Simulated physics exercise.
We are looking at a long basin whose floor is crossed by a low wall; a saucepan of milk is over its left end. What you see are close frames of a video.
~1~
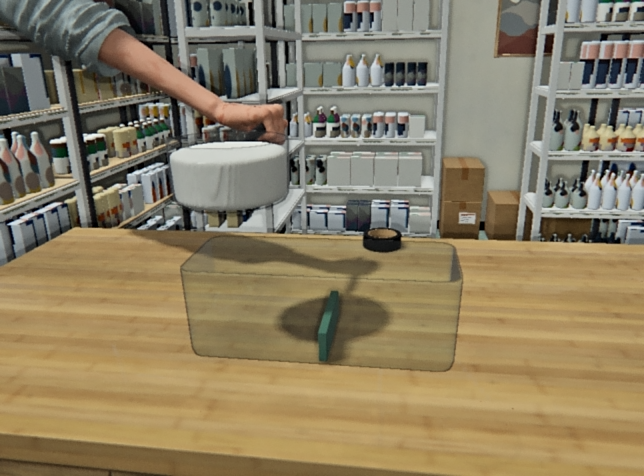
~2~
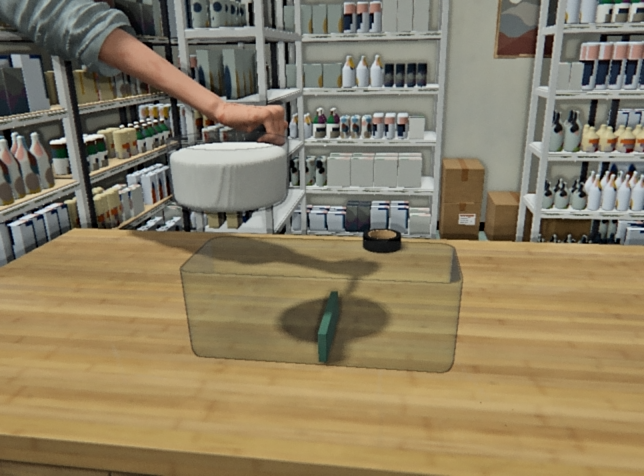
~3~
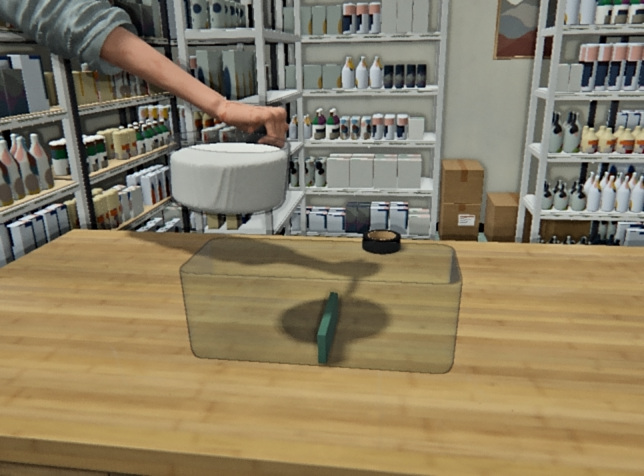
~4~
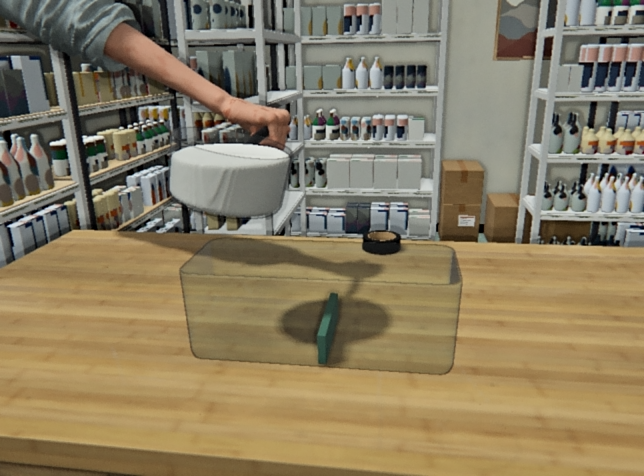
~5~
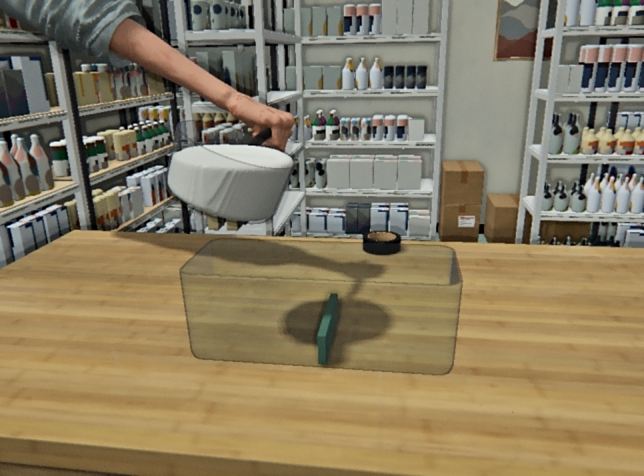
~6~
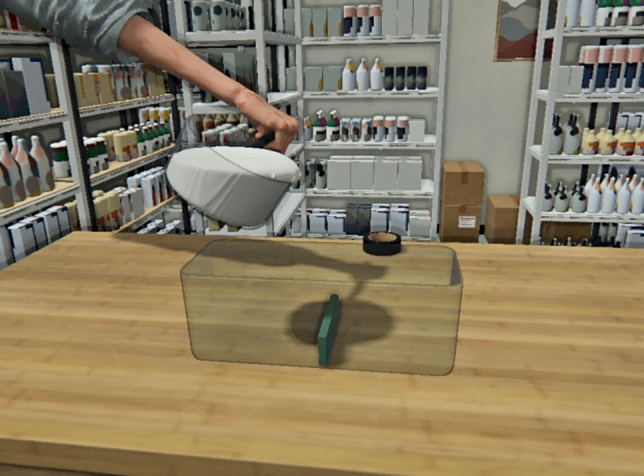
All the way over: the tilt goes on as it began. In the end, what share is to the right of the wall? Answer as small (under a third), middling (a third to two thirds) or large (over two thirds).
Middling, between a third and two thirds.
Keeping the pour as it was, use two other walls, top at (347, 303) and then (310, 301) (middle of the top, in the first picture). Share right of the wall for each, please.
Respectively 20 and 70 per cent, approximately.
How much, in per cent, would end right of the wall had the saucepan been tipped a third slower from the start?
It comes to some 60 in a hundred.
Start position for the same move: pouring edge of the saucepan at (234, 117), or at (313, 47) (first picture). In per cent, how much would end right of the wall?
Close to 20 in a hundred, and close to 75 in a hundred.
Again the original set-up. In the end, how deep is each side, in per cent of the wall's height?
On the left 50 %, on the right 50 %.
A moment on, the saucepan is tipped on its side and 32 per cent is still to pour, 7 is left of the wall and 25 right of it.
Next, the saucepan is tipped right over and 8 per cent is still to pour, 36 is left of the wall and 50 right of it.
Then the saucepan is tipped right over and 1 per cent is still to pour, 46 is left of the wall and 47 right of it.
Later the saucepan is tipped right over and 0 per cent is still to pour, 50 is left of the wall and 47 right of it.
Finally, 52 per cent lies left of the wall, 46 right of it and 3 outside.
